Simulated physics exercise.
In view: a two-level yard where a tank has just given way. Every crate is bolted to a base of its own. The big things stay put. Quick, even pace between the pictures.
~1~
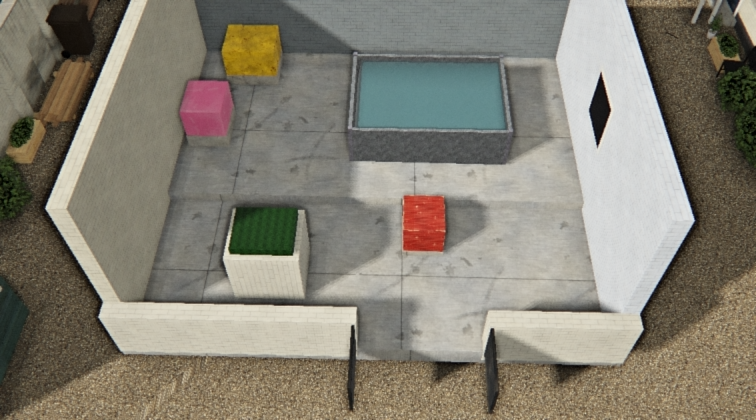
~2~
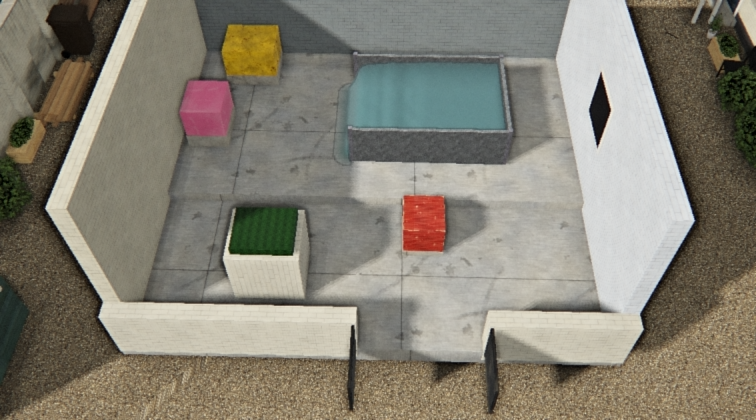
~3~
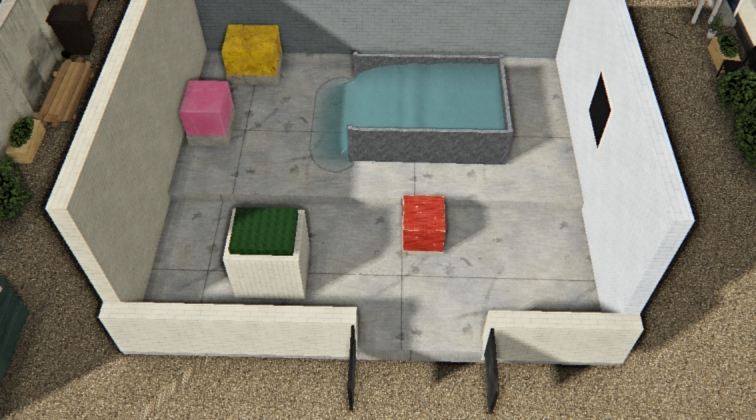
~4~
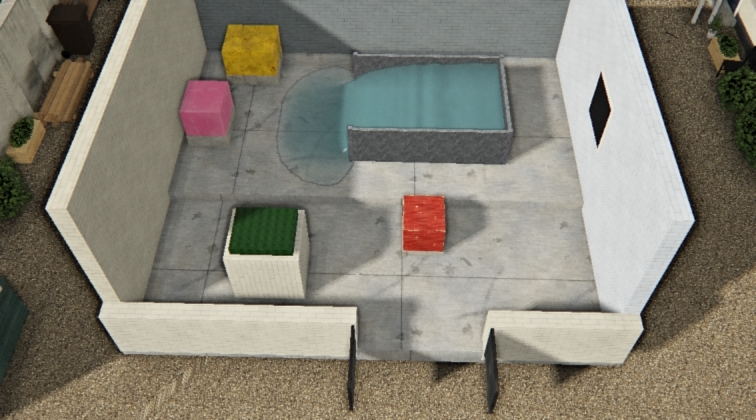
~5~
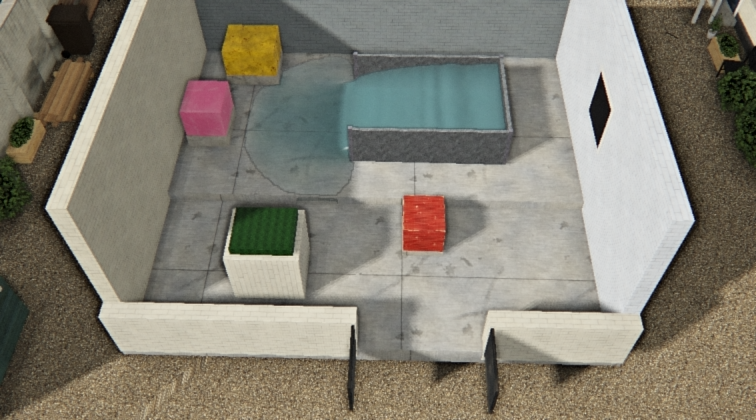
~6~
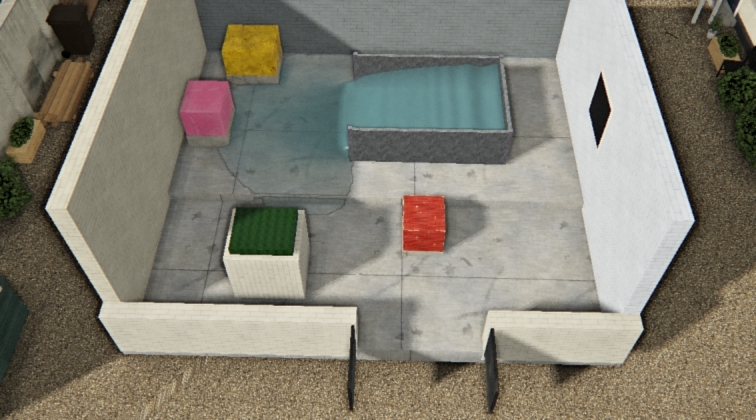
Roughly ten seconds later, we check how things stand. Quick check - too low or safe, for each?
Yellow crate too low; pink crate too low; red crate too low.
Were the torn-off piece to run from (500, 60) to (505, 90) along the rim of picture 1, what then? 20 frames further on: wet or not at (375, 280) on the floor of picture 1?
Honestly, it looks left alone to me.
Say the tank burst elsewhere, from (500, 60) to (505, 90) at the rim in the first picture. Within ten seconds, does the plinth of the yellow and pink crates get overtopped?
In that case the yellow one is flooded and the pink one is never flooded.
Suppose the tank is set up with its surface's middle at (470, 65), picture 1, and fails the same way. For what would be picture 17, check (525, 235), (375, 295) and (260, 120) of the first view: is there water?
First unwetted; next unwetted; last drenched.
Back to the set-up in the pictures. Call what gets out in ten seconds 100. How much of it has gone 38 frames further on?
Near 20 in a hundred, I reckon.
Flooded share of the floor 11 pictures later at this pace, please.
My best guess is some 40 %.
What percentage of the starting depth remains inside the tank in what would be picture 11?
That comes to about 60 per cent.
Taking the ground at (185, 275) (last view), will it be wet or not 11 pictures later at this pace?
Lab note: Spot reads soaked.
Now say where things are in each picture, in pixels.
In the first frame, the tank at (429, 95) is whole and still.
In the second frame, water pours out at (356, 113) and has run to (349, 163).
In the third frame, the front is at (324, 165), out from the gap at (356, 114).
In the fourth frame, the front is at (296, 170), out from the gap at (356, 115).
In the fifth frame, the front is at (250, 148), out from the gap at (356, 115).
In the sixth frame, the front is at (222, 150), out from the gap at (356, 115).
A moment on, water covers 30 % of the floor; the yellow crate water round its plinth, the pink crate water round its plinth, the red crate not reached.
Next, water covers 40 % of the floor; the yellow crate water round its plinth, the pink crate water round its plinth, the red crate not reached.
Then, water covers 55 % of the floor; the yellow crate water round its plinth, the pink crate water round its plinth, the red crate not reached.
Later, water covers 85 % of the floor; the yellow crate water round its plinth, the pink crate water round its plinth, the red crate water round its plinth.
In the end, water covers 95 % of the floor; the yellow crate was topped, the pink crate was topped, the red crate was topped.
